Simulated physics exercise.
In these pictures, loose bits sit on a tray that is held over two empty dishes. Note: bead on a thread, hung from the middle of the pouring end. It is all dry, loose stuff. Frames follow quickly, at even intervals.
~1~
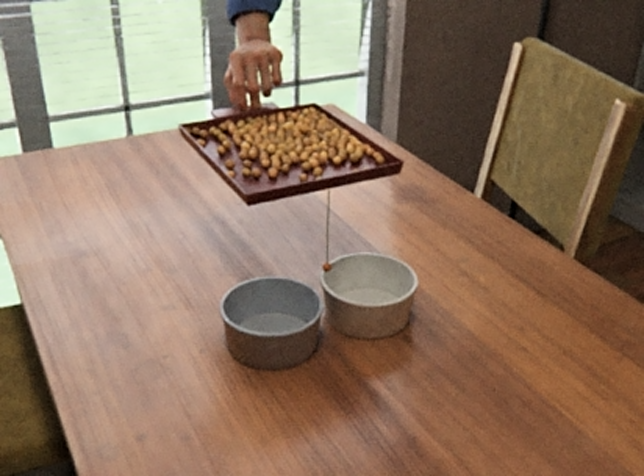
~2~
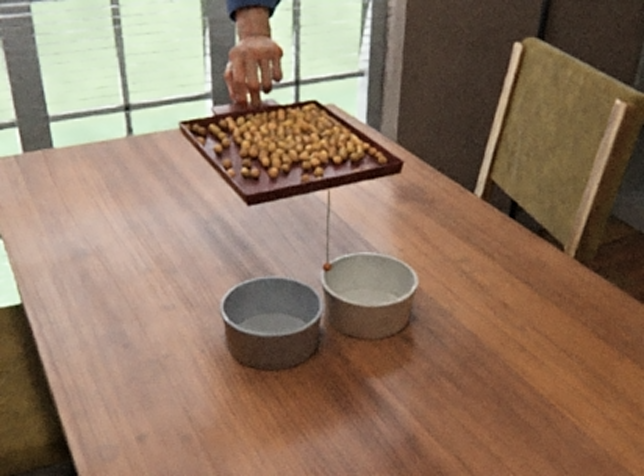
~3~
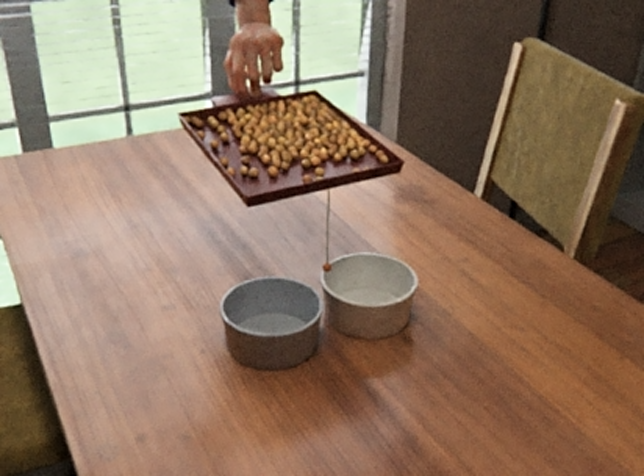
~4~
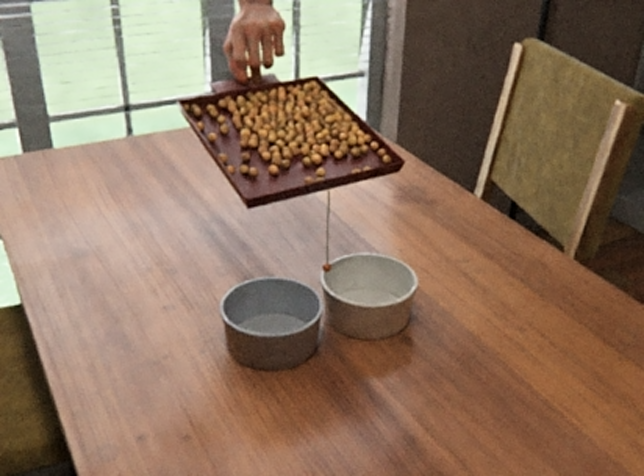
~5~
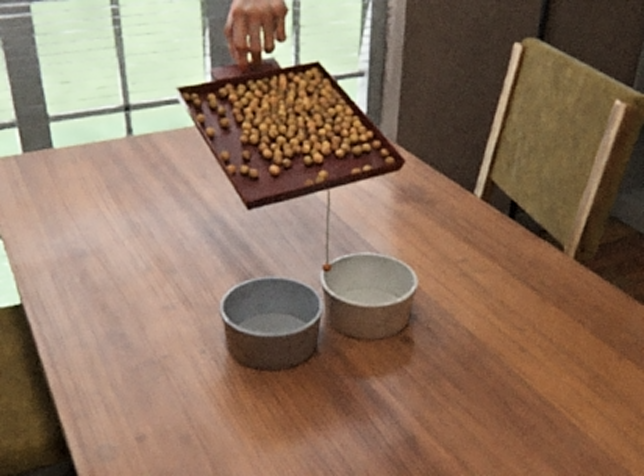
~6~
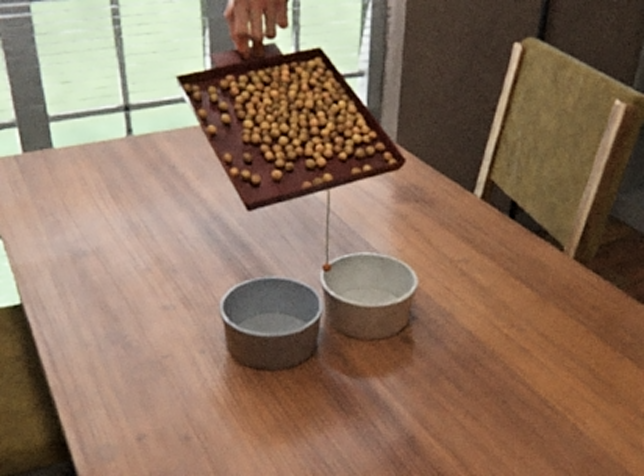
A dark reddish-brown tray of small round tan beads is held by a hand above a brown wooden table, seen from slightly above in a room with a paned window behind and a green-backed chair at right. Below are two empty round dishes, darker grey left, paler right, and a bead hanging on a thread. The hand raises the tray's back edge, and the beads start shifting, while the camera stays still.
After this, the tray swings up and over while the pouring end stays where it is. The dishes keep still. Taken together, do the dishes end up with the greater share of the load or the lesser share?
They end up with the greater share.
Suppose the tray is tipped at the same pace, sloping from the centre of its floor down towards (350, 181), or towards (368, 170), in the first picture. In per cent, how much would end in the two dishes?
About 60 and 60 percent.
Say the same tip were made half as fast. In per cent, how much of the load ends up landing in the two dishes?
About 80 in a hundred.
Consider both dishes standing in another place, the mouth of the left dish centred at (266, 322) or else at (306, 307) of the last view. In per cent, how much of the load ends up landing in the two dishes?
90 %, then 70 %.
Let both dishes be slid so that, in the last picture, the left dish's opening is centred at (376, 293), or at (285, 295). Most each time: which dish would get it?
It comes out as the dish further left in the first try and the dish further left in the second.
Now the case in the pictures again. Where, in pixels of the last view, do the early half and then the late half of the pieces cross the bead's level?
Early half (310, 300), late half (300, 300).
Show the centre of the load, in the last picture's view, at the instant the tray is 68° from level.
The load's middle is around (308, 187).
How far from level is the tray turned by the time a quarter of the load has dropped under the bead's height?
About 75° of tilt.
Shortly afterwards, tray tipped steeply; near two thirds on the tray; a little in the left dish; a little in the right dish; only a few outside both; near a quarter in the air.
Next, tray tipped past a quarter turn; only a few on the tray; near half in the left dish; near a quarter in the right dish; near a quarter outside both; a little in the air.
Some moments later, tray tipped past a quarter turn; near half in the left dish; near a quarter in the right dish; near a quarter outside both.
In the end, tray tipped past a quarter turn; near half in the left dish; near a quarter in the right dish; near a quarter outside both.
